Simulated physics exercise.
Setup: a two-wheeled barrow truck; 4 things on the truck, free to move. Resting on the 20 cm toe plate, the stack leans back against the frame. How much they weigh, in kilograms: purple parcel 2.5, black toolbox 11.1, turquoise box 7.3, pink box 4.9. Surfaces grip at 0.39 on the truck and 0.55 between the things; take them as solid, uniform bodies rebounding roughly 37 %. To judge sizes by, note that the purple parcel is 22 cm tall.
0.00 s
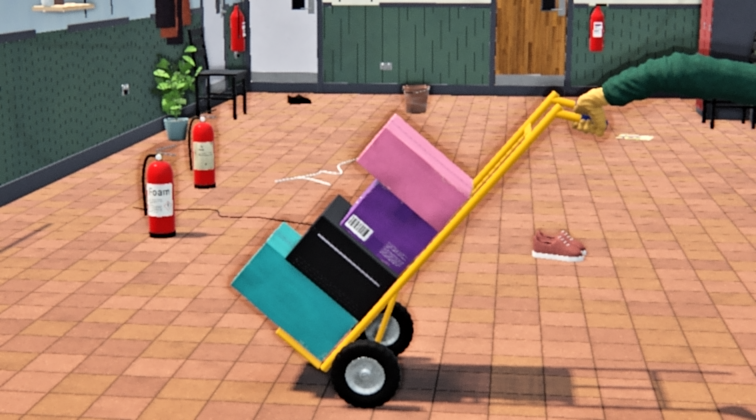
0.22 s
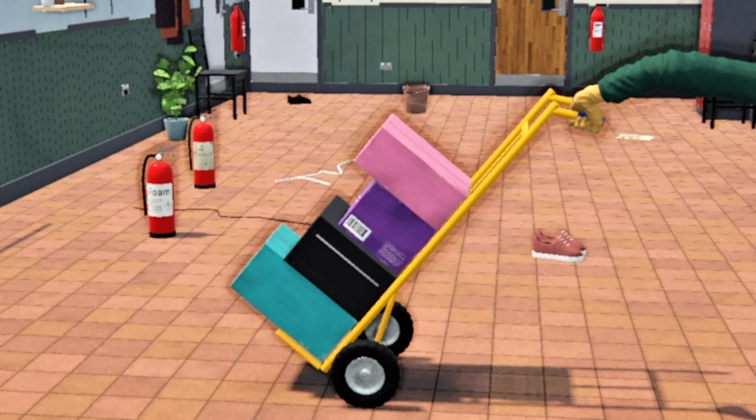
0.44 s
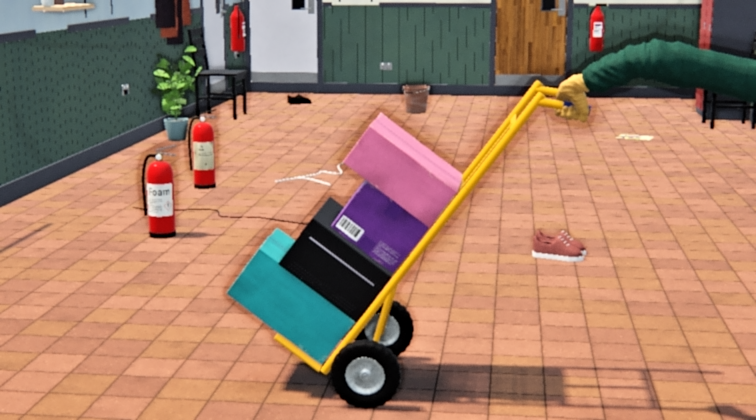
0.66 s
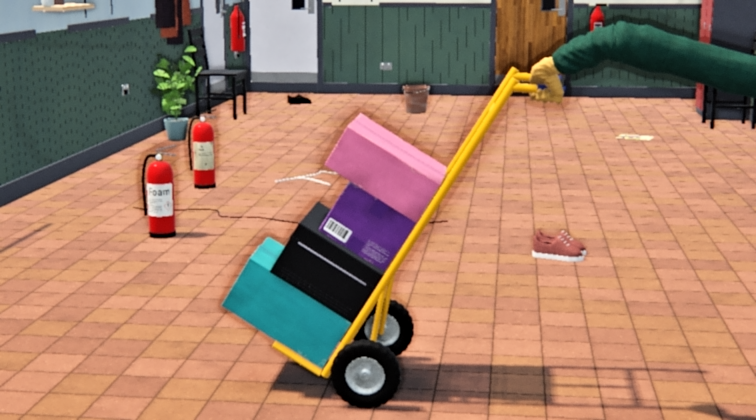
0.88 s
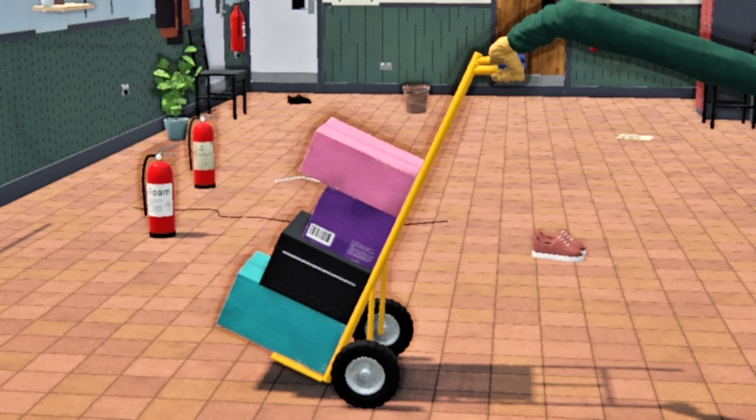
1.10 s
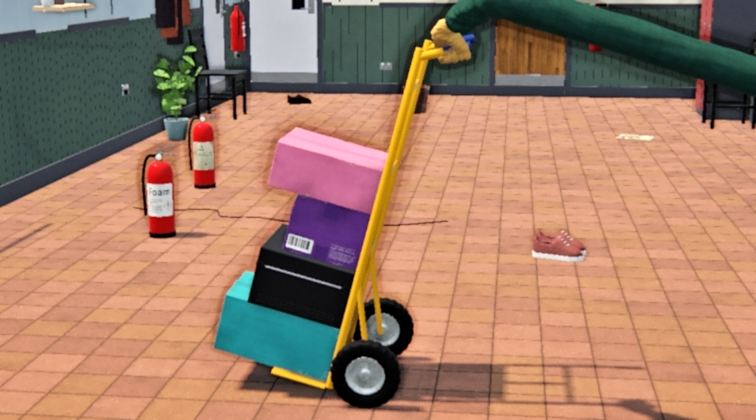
In the video, a gloved hand in a green sleeve holds a yellow two-wheeled hand truck stacked with four boxes, then pushes its handle up and to the left, bringing the leaning truck and its stack closer to upright.
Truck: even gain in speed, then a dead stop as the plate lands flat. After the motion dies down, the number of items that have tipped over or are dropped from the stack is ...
... none at all.
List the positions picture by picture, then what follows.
In the first picture, truck 40° back; purple parcel (394, 219); black toolbox (349, 256).
In the second picture, truck 39° back; turquoise box (302, 291); pink box (414, 171).
In the third picture, truck 36° back; turquoise box (299, 295); pink box (405, 169).
In the fourth picture, truck 31° back; turquoise box (295, 301); pink box (388, 166).
In the fifth picture, truck 24° back; turquoise box (289, 311); pink box (364, 166).
In the sixth picture, truck 15° back; purple parcel (333, 222); black toolbox (310, 274).
Around 1.40 s, truck upright; pink box shifted 2 cm.
Around 1.60 s, truck upright; purple parcel tipped 7° against what carries it near (287, 233); black toolbox shifted 3 cm near (286, 291); pink box tipped 7° against what carries it.
Around 2.40 s, truck upright; purple parcel shifted 3 cm near (295, 235); pink box shifted 4 cm.
Finally (3.2 s), all 4 still in place (within 10 cm). Final places as that camera would see them, purple parcel near (289, 235), black toolbox near (286, 291).
